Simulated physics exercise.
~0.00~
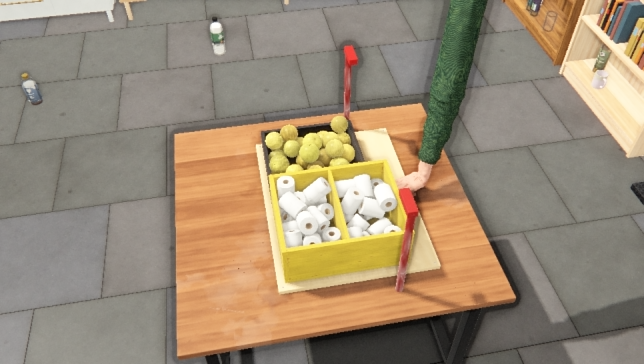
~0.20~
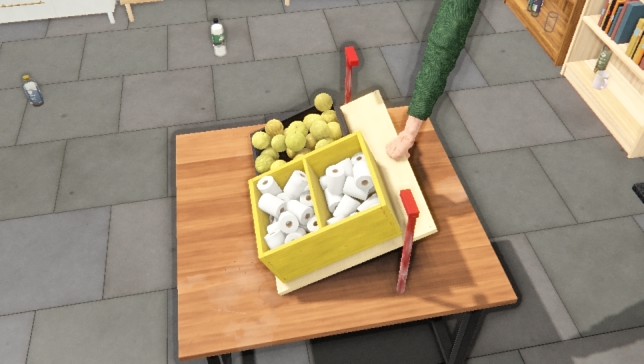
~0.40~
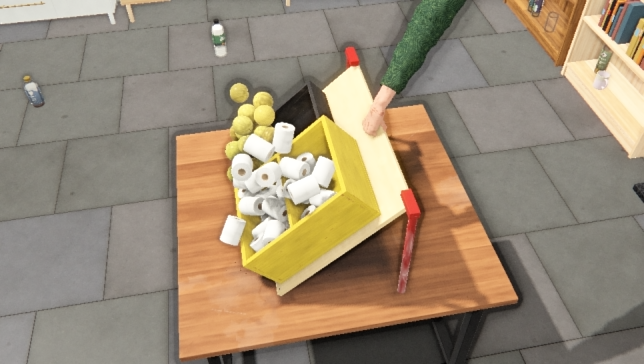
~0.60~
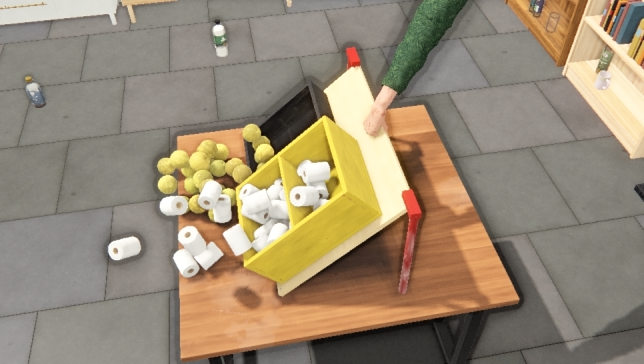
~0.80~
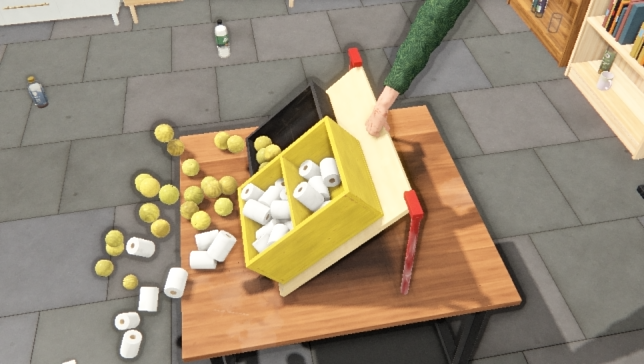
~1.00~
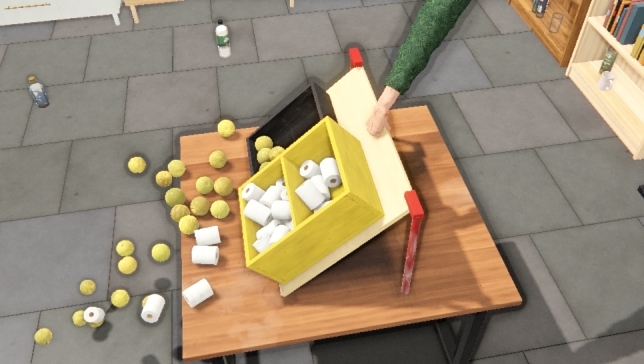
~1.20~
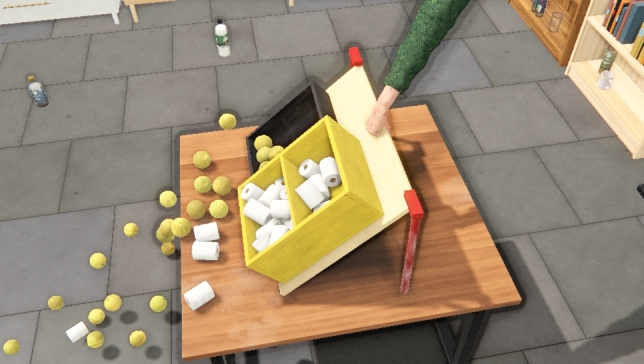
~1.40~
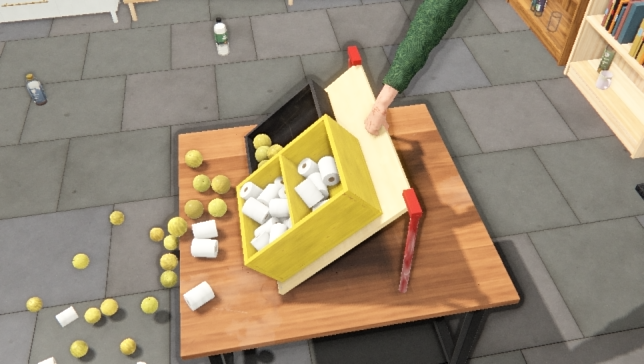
Yellow balls and white rolls spill left onto the floor as a hand tilts two crates.
